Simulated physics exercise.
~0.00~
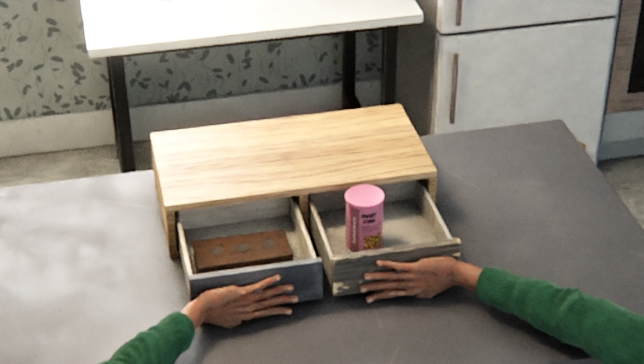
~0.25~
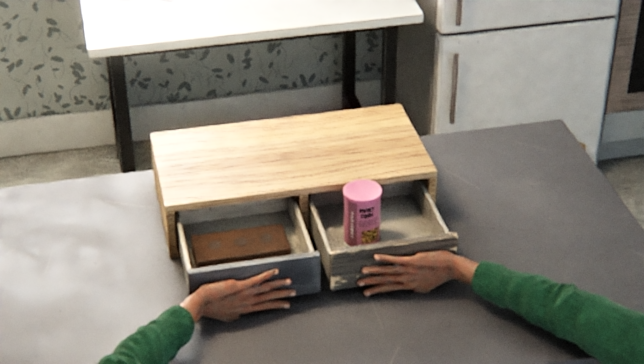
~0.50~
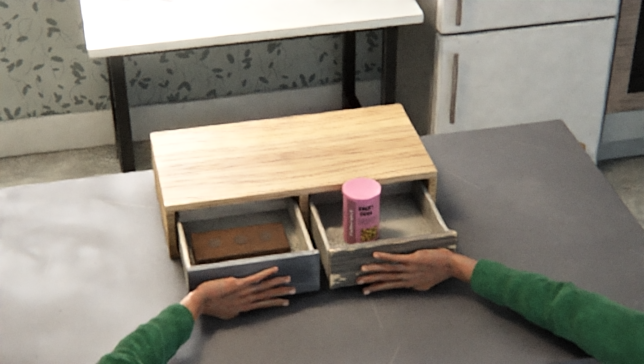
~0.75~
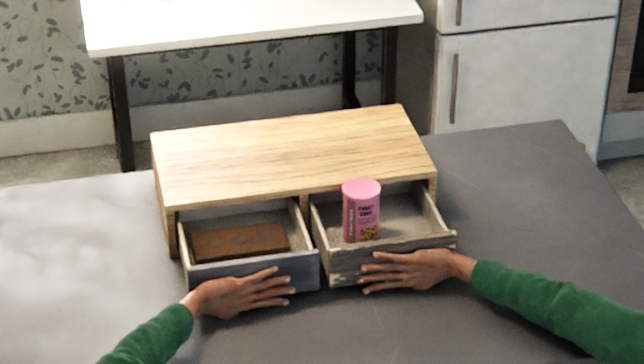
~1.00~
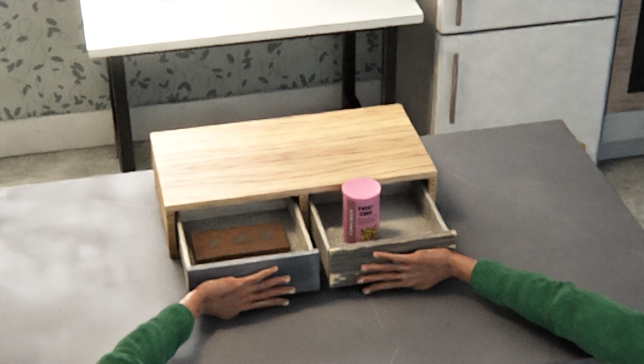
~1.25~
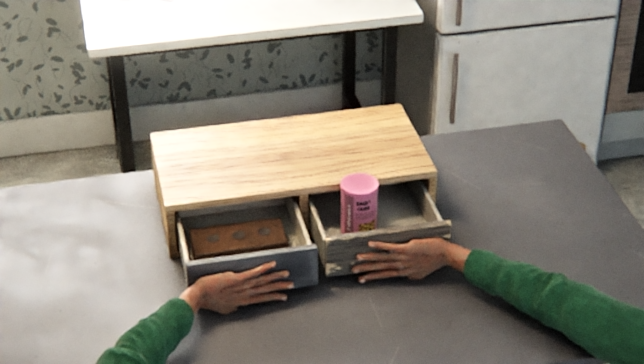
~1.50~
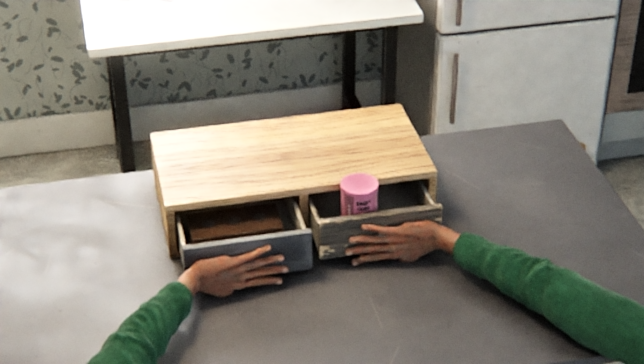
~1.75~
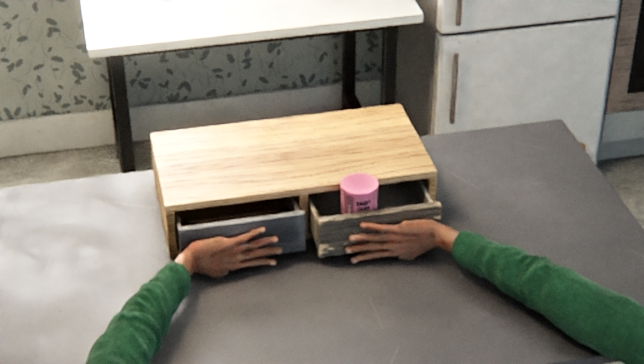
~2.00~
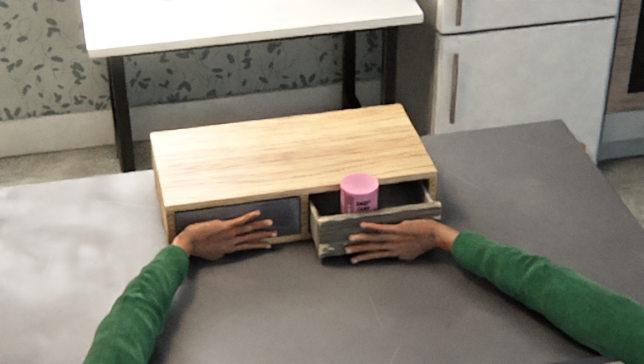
Hands pushing two open drawers inward, the left one with a brown block closing fully, the right stopping ajar with its pink tin.
